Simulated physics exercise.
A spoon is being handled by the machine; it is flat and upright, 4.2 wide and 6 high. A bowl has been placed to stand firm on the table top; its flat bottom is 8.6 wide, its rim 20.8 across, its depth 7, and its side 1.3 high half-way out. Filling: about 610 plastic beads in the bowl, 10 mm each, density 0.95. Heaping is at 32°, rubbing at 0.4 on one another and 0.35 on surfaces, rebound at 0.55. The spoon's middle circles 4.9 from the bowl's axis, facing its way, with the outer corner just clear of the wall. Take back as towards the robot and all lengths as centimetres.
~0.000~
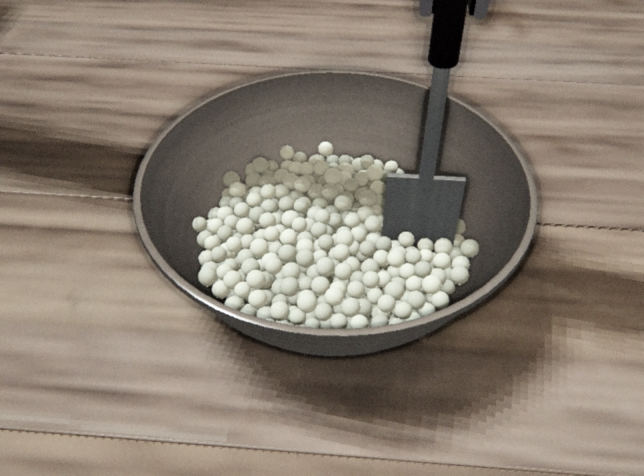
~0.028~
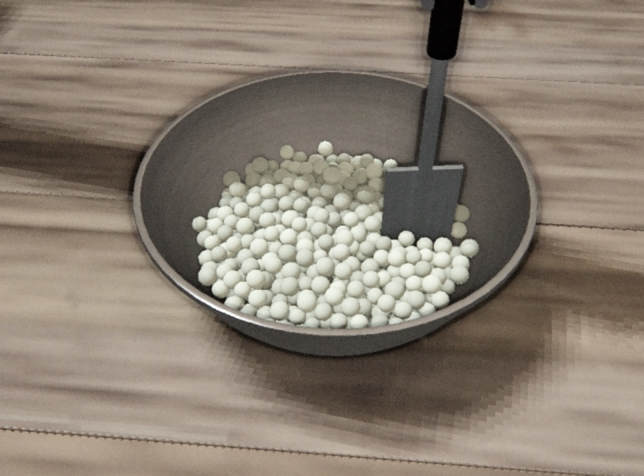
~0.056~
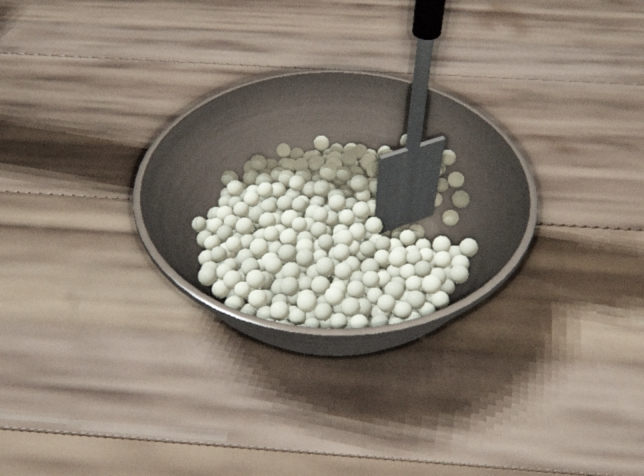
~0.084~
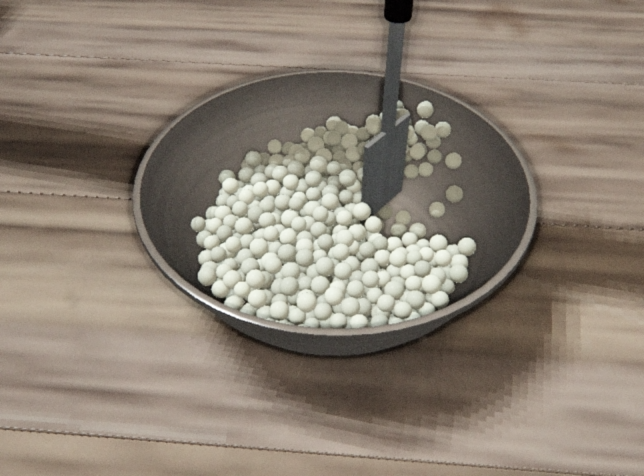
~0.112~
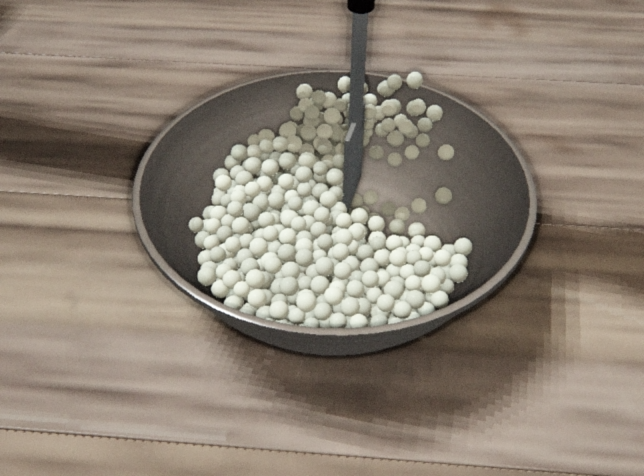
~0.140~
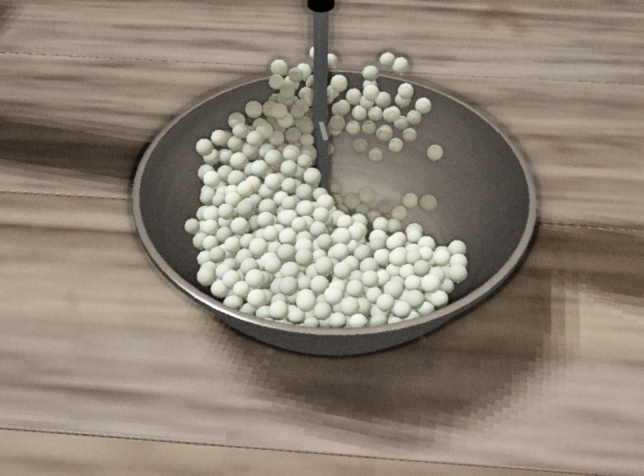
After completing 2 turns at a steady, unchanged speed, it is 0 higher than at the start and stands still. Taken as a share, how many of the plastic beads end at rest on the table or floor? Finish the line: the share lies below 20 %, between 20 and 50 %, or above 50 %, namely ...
... between 20 and 50 %.
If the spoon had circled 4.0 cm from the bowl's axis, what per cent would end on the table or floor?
It would come to about 10 per cent.
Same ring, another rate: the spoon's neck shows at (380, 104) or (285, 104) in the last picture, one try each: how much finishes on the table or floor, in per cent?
About 5 and 45 %.
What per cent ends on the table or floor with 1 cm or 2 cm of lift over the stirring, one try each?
Trial one: Roughly 20 %; trial two: Roughly 20 %.
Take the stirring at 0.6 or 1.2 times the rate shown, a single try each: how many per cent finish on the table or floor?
It would be some 5 and 40 percent respectively.
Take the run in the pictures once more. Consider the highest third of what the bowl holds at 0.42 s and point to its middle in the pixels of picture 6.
The top third is centred near (455, 232) in the last picture.
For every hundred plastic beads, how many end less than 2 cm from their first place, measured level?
Around 5 in a hundred, roughly.
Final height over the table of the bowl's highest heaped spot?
6.0 cm, give or take.
After 0.42 s, 343° round, highest piece 11 above the table; 514 in the bowl, 66 on the table or floor, 32 in flight or on the tool.
After 0.69 s, 223° round, highest piece 10 above the table; 458 in the bowl, 143 on the table or floor, 11 in flight or on the tool.
After 1.03 s, 0° round, highest piece 7 above the table; 431 in the bowl, 179 on the table or floor, 2 in flight or on the tool.
After 1.73 s, 0° round, highest piece 6 above the table; 431 in the bowl, 181 on the table or floor.
In the end, 431 in the bowl, 181 on the table or floor. That is 30 % on the table or floor.
